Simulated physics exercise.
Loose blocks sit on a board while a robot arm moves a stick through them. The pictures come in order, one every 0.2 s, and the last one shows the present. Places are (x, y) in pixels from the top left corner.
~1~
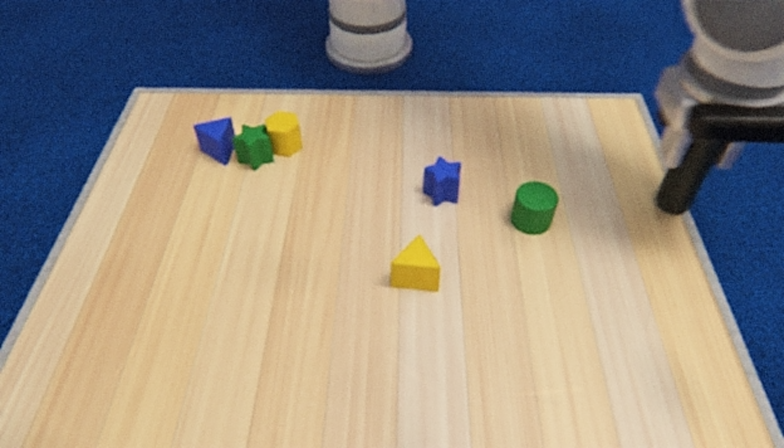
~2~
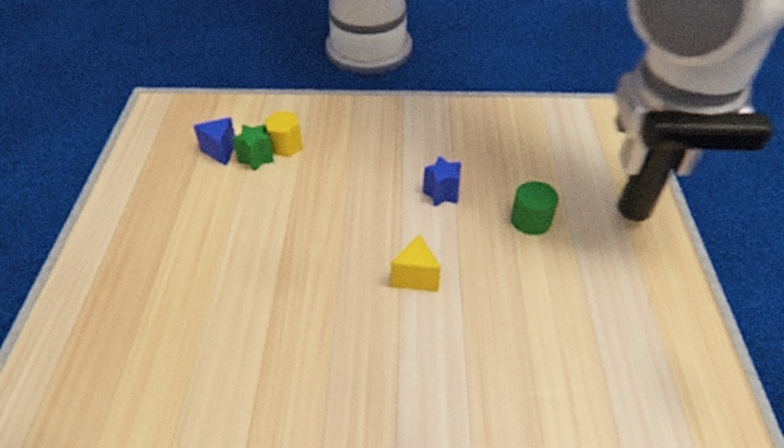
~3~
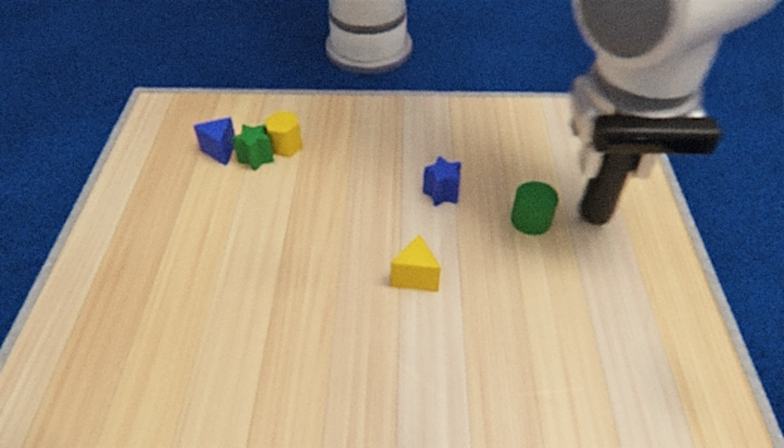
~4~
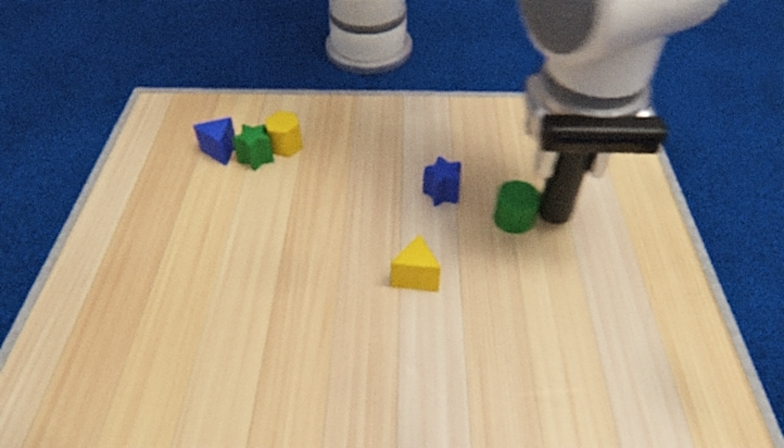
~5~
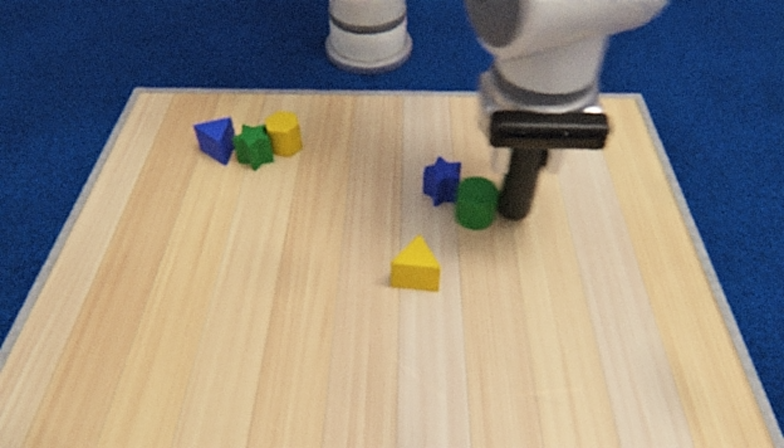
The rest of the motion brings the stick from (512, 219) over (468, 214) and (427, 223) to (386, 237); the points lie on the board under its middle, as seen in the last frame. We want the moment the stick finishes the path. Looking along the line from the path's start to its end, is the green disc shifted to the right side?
Yes - that is the case.
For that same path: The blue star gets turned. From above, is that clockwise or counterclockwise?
From above, it looks like the blue star goes clockwise.
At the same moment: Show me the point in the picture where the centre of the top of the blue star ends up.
Its top middle will sit at (421, 163).
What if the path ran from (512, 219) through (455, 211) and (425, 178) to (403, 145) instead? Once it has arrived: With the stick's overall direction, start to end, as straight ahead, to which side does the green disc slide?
Shifts left.
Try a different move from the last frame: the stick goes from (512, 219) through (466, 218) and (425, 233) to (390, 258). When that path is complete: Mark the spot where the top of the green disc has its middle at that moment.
At the end it should sit near (396, 189).
The first path, step by step. One third of the way, stick at (469, 204); blue star at (425, 163), turned 75° clockwise; green disc at (432, 188).
Two thirds of the way, stick at (427, 213); blue star at (421, 163), turned 90° clockwise; green disc at (391, 188).
At the end, stick at (386, 227); yellow triangular block not moved; blue star at (421, 163), turned 90° clockwise; green disc at (366, 188).
